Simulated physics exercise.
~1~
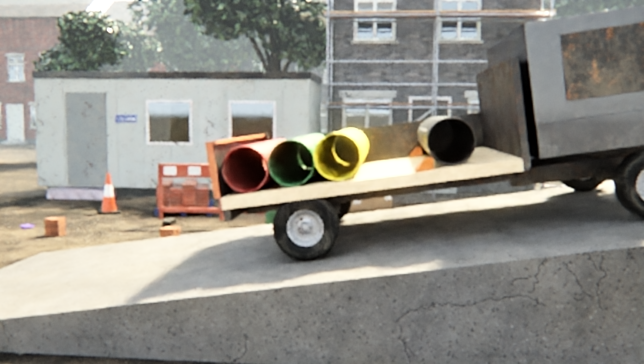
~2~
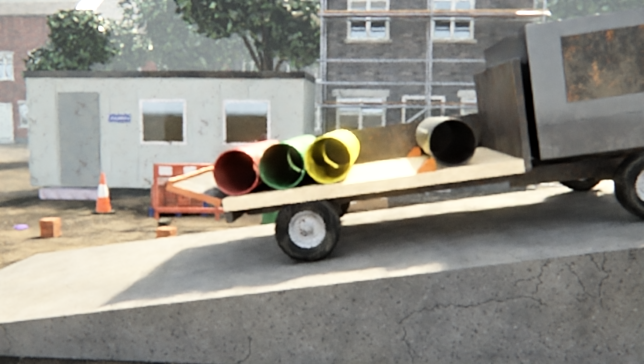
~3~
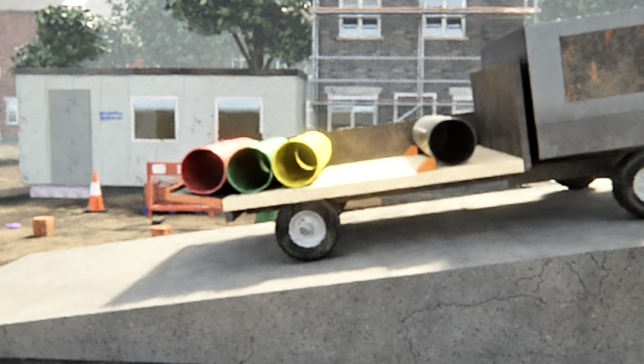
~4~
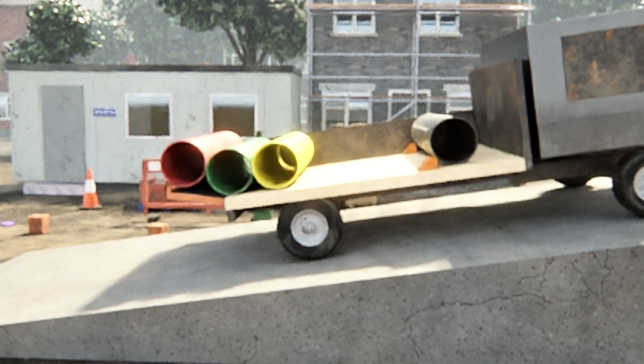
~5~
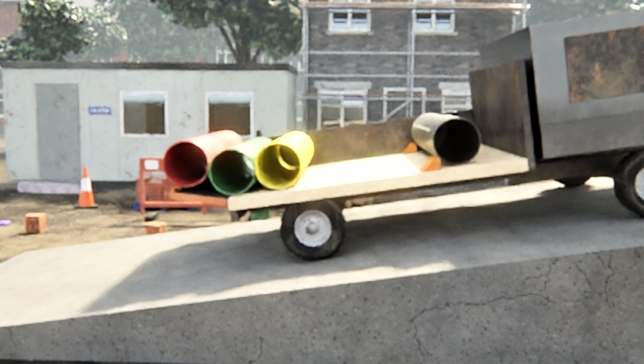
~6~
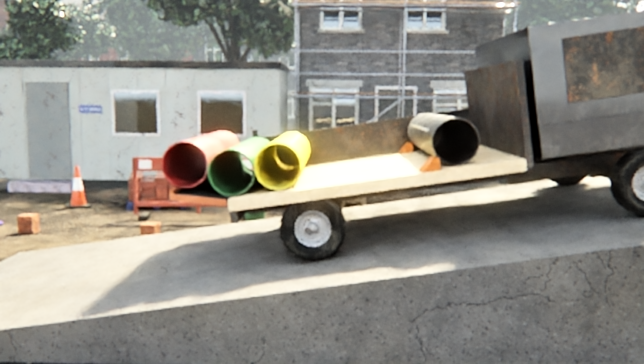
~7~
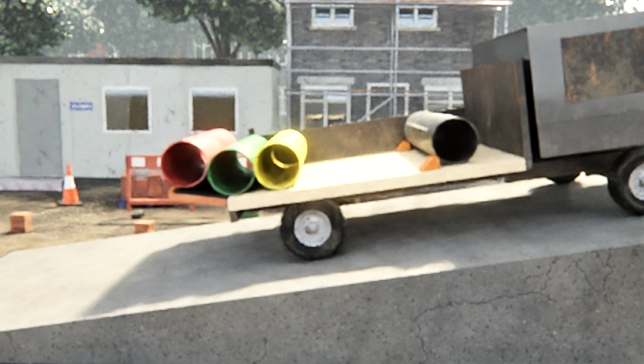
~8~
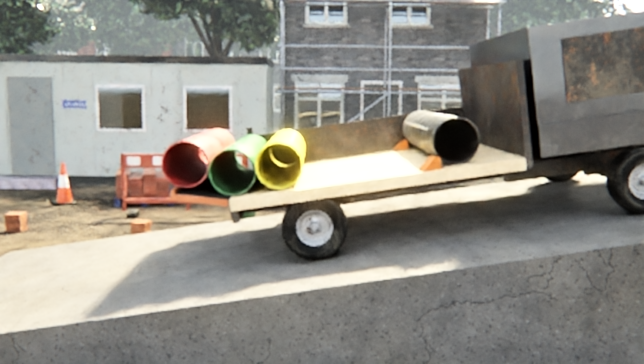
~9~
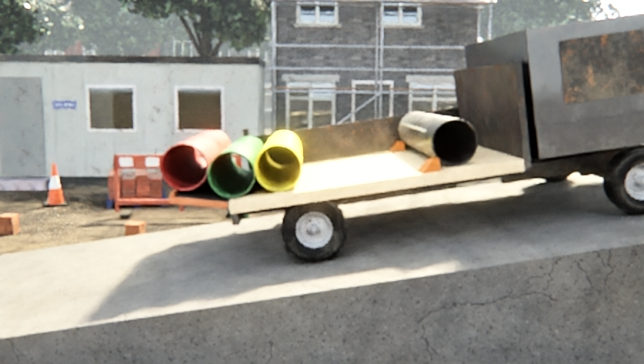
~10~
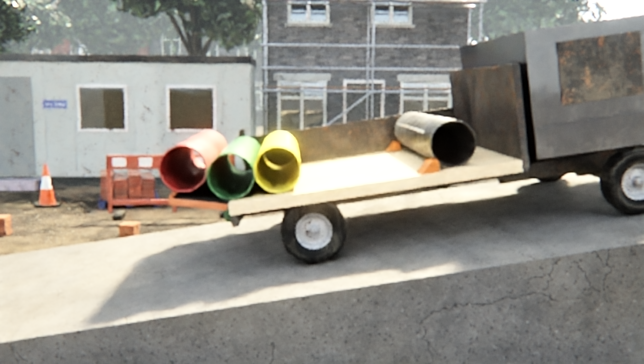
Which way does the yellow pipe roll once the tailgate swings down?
The yellow pipe rolls to the left, towards the lowered tailgate.
